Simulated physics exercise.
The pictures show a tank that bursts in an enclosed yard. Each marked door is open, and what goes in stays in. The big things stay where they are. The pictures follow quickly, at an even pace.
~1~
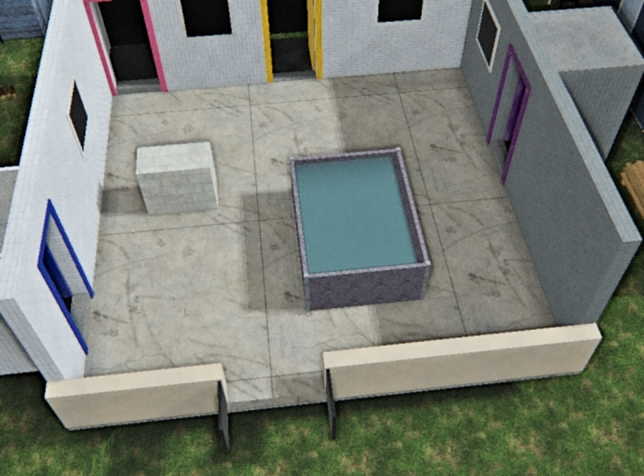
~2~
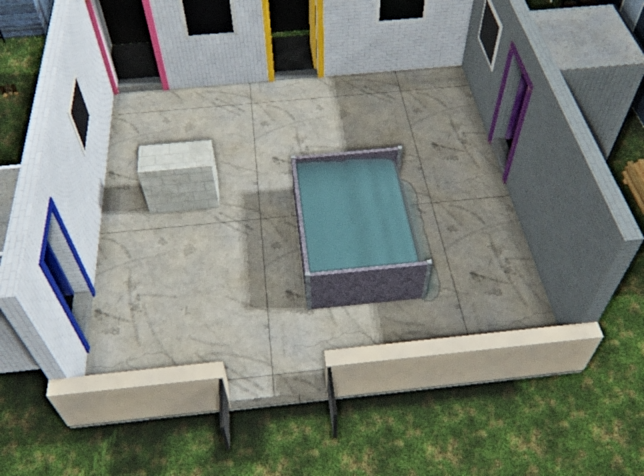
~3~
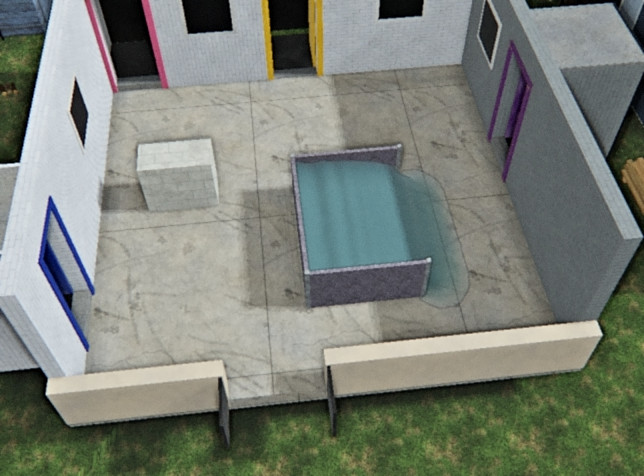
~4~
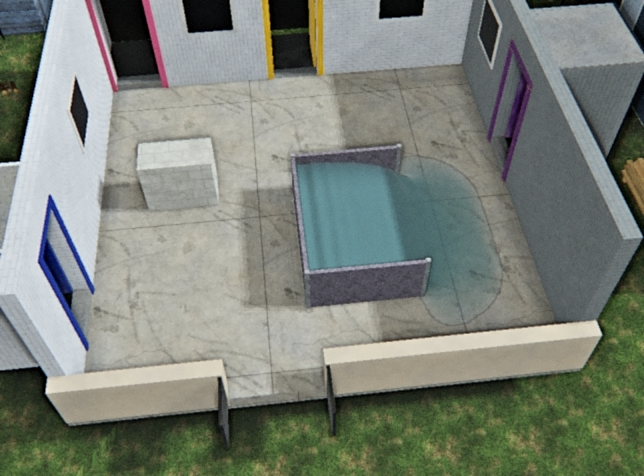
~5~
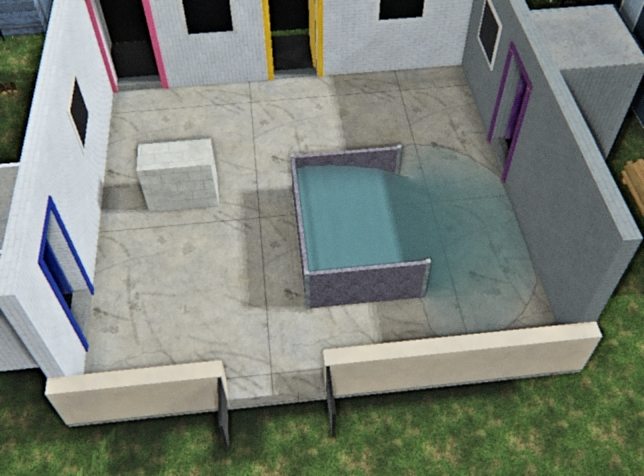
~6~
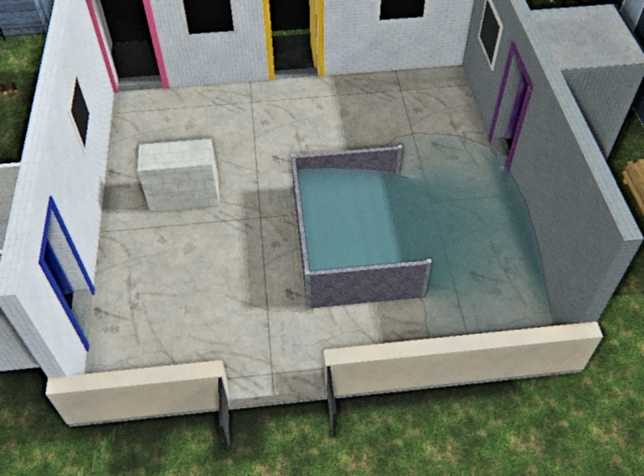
In the video, a rectangular tank of blue-green water stands whole in a walled yard beside a pale block, then its right side opens and water pours out, spreading rightward across the paved floor to the gray wall.
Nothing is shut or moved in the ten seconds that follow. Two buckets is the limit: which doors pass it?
In the end: The yellow door lets in a lot; the blue door admits no more than that; the purple door lets in a lot; the pink door admits no more than that.
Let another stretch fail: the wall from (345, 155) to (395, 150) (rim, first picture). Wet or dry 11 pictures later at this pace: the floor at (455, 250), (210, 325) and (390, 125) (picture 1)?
In turn: Free of water, clear, flooded.
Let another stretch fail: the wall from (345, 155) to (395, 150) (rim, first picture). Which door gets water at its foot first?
First comes the yellow one.
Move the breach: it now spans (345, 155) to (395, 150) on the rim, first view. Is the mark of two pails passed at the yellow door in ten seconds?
The yellow one passes that mark.
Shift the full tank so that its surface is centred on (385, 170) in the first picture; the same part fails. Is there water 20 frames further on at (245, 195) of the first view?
Verdict: Dry.
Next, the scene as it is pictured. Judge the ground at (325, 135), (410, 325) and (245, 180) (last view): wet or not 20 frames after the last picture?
As listed: Clear, flooded, not flooded.
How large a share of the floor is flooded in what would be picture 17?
Near 25 in a hundred.
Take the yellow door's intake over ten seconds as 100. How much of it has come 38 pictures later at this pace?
Close to 55 %.
A moment on, water covers 20 % of the floor; the yellow door not reached, the blue door not reached, the purple door over two buckets in, the pink door not reached.
Next, water covers 25 % of the floor; the yellow door not reached, the blue door not reached, the purple door far over two buckets in, the pink door not reached.
Then, water covers 55 % of the floor; the yellow door wet at the sill, nothing in, the blue door not reached, the purple door far over two buckets in, the pink door not reached.
Later, water covers 90 % of the floor; the yellow door over two buckets in, the blue door under two buckets in, the purple door far over two buckets in, the pink door wet at the sill, nothing in.
In the end, water covers 100 % of the floor; the yellow door over two buckets in, the blue door under two buckets in, the purple door far over two buckets in, the pink door wet at the sill, nothing in.
